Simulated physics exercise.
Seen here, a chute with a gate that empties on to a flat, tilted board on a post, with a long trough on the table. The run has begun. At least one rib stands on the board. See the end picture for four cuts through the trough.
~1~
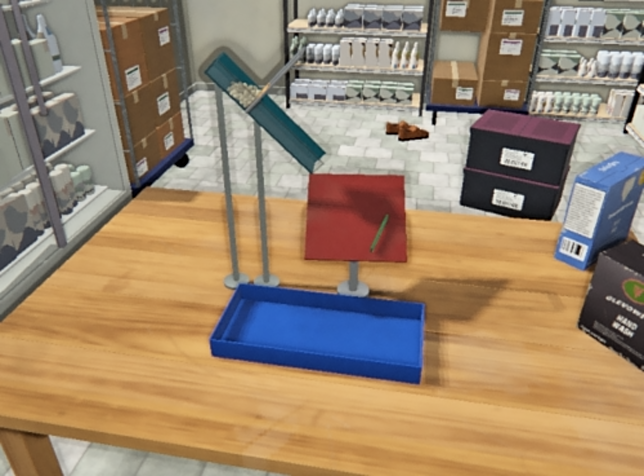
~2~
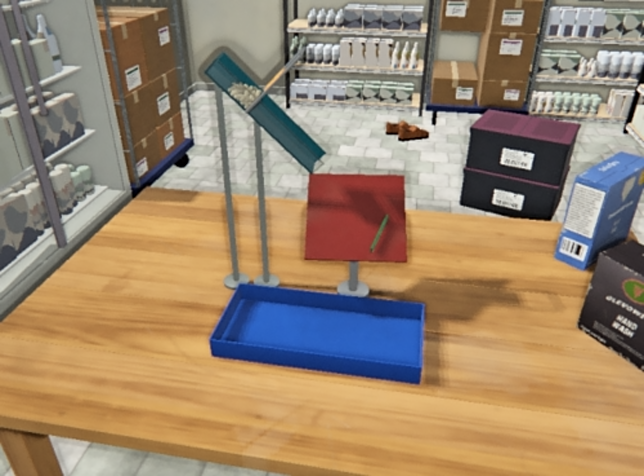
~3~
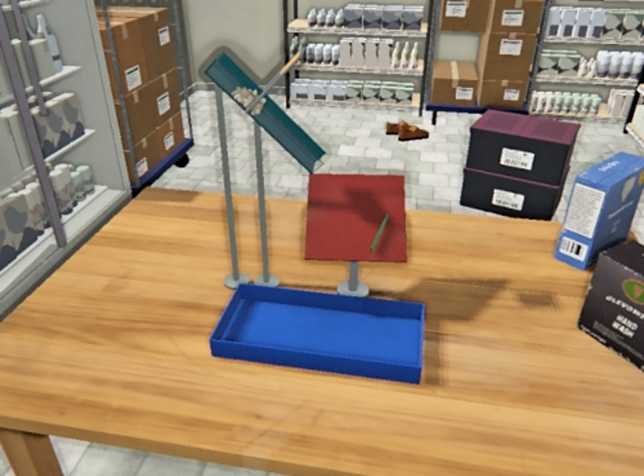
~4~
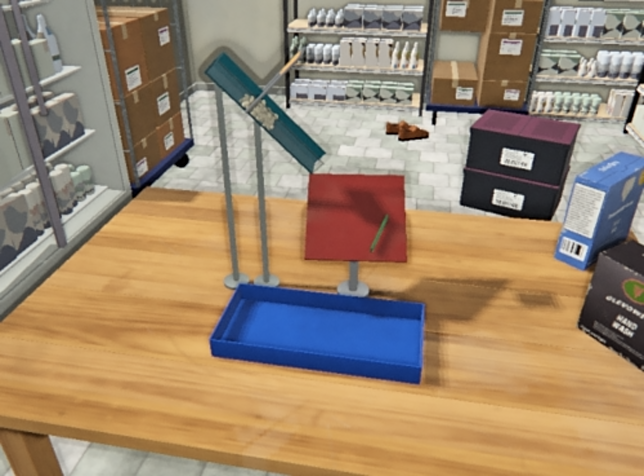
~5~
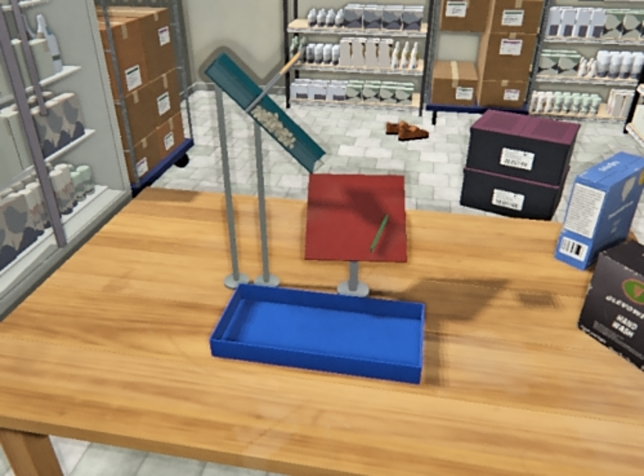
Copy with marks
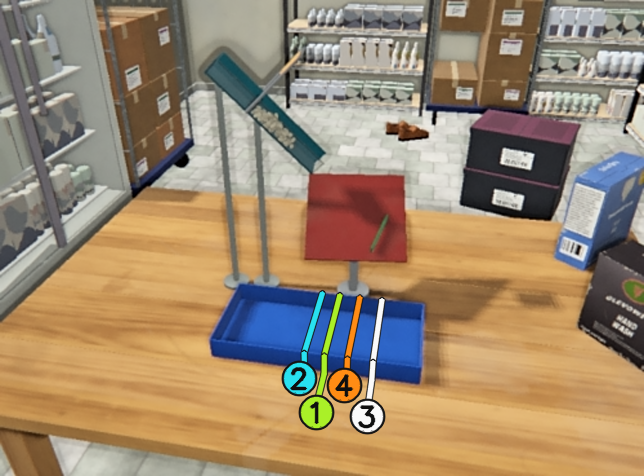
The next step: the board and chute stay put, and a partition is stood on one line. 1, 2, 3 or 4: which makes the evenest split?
I would pick line 4.
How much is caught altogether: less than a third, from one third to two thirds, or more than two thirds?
About that: More than two thirds.
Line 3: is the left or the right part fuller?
Left.
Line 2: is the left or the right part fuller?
Right.
On the marked copy, line 1 crosses the front rim at (324, 354); line 2 crosses the front rim at (304, 352); line 3 crosses the front rim at (373, 361); line 4 crosses the front rim at (347, 357).
If 1 is chosen, of what is caught, none at all on the left of the divider, the whole lot on the right.
If 2 is chosen, of what is caught, none at all on the left of the divider, the whole lot on the right.
If 3 is chosen, of what is caught, all but a few on the left of the divider, only a few on the right.
If 4 is chosen, of what is caught, close to half on the left of the divider, close to half on the right.
